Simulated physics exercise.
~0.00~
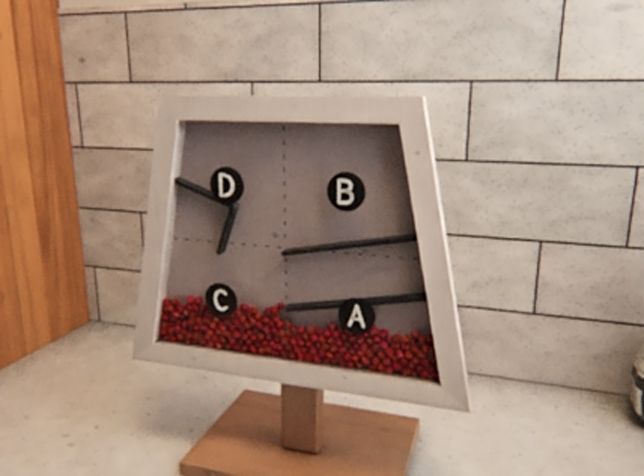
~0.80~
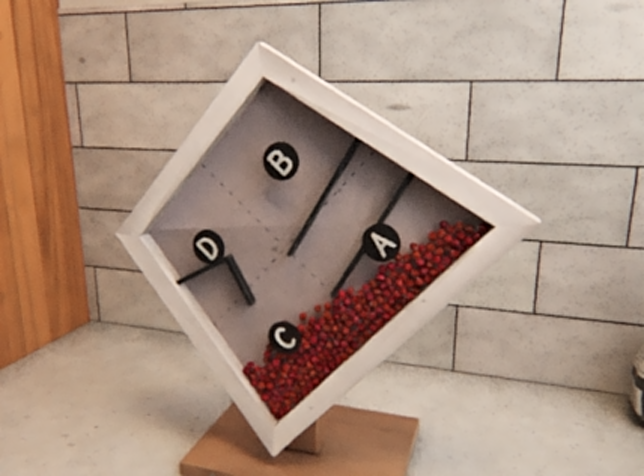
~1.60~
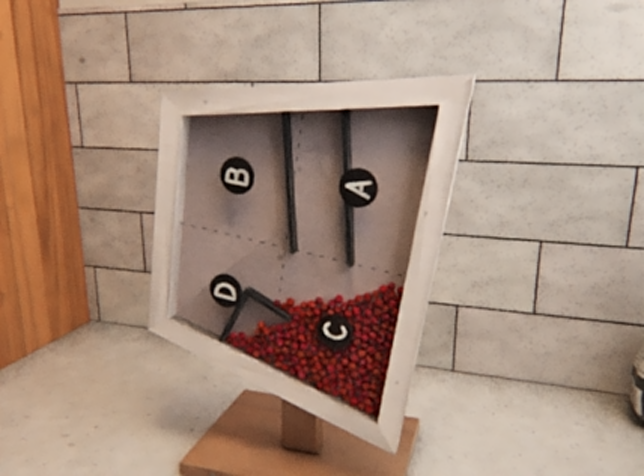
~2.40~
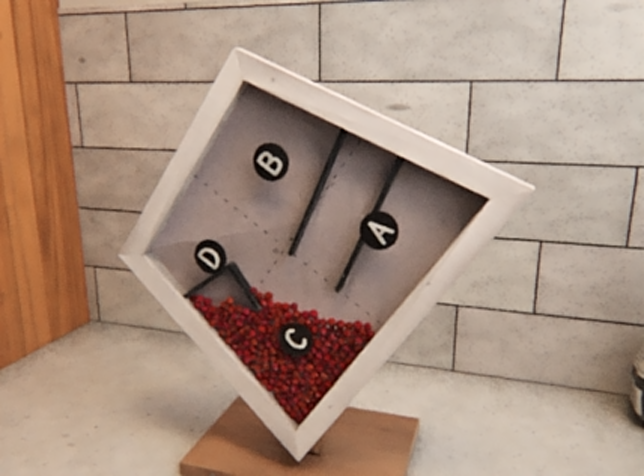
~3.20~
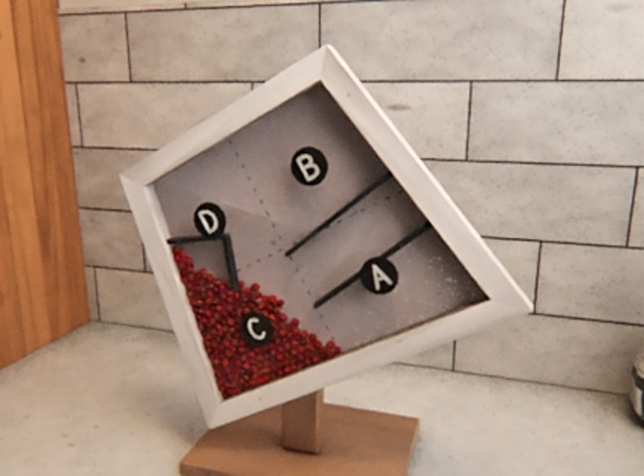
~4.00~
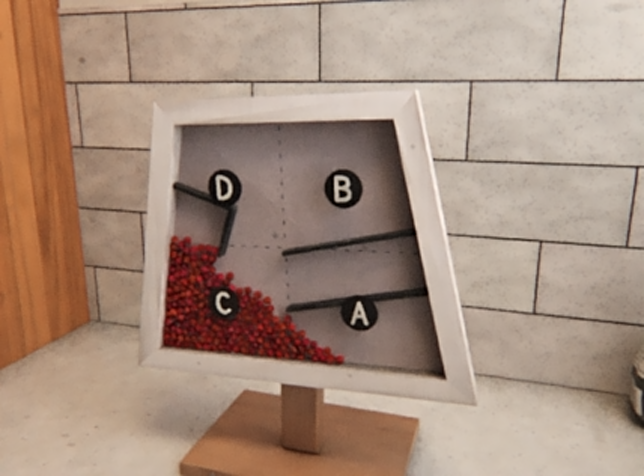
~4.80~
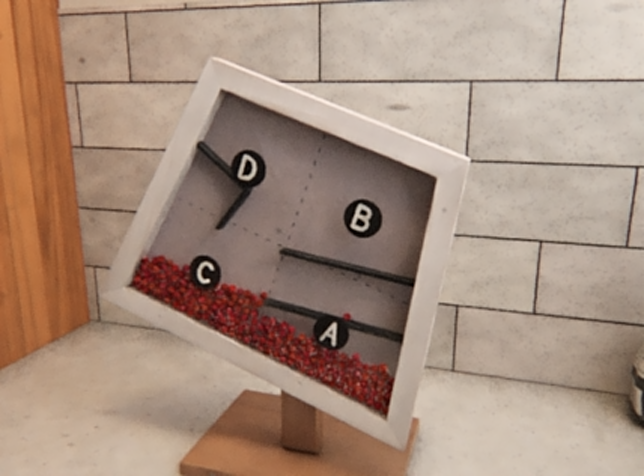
A framed box of red beads turns anticlockwise, swings back past level, and spreads them low.
